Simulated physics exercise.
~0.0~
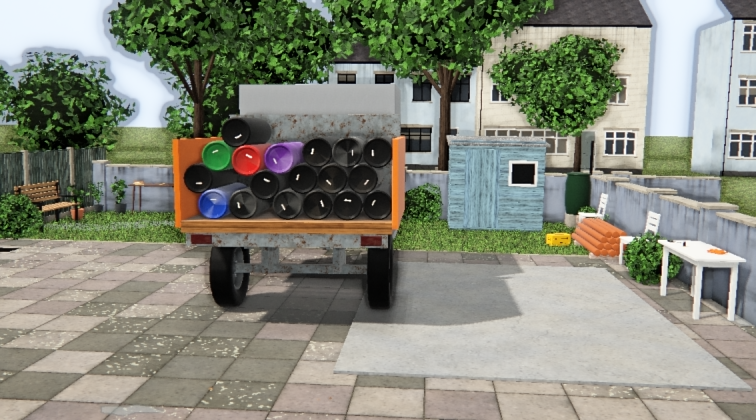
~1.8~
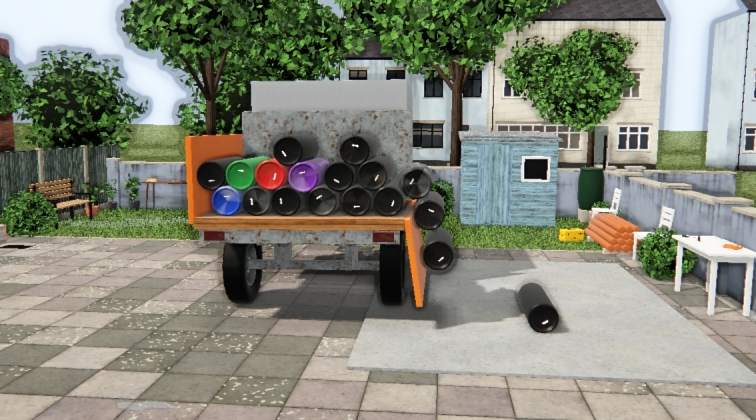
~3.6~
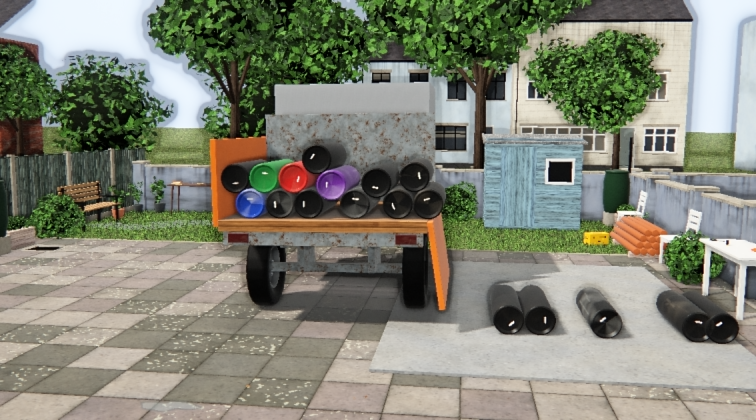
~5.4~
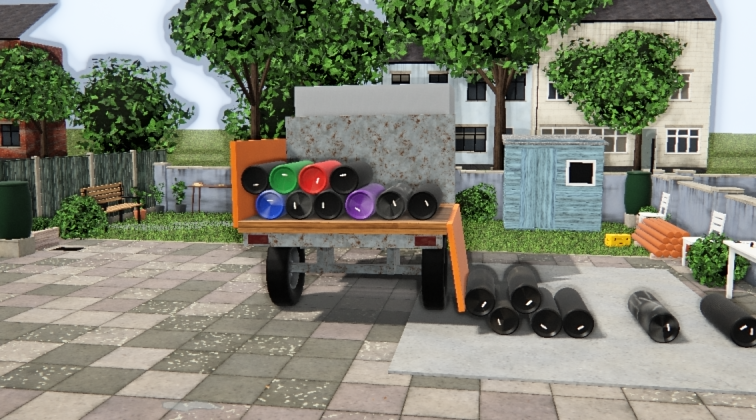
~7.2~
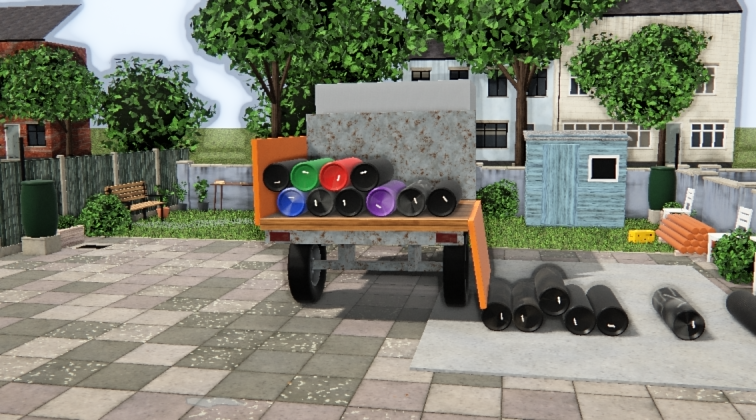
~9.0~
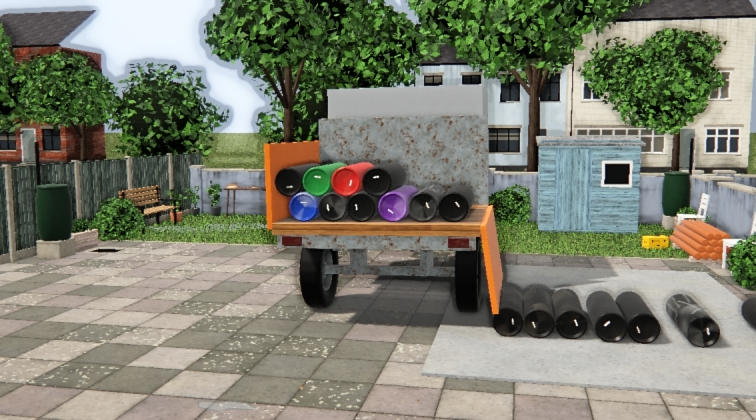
The video shows a flatbed lorry stacked with mostly black cylinders as its right side board drops and several black ones tumble onto the paving. The purple cylinder settles lower on the deck, where it remains with the green, red and blue ones as the fallen cylinders lie beside the lorry.
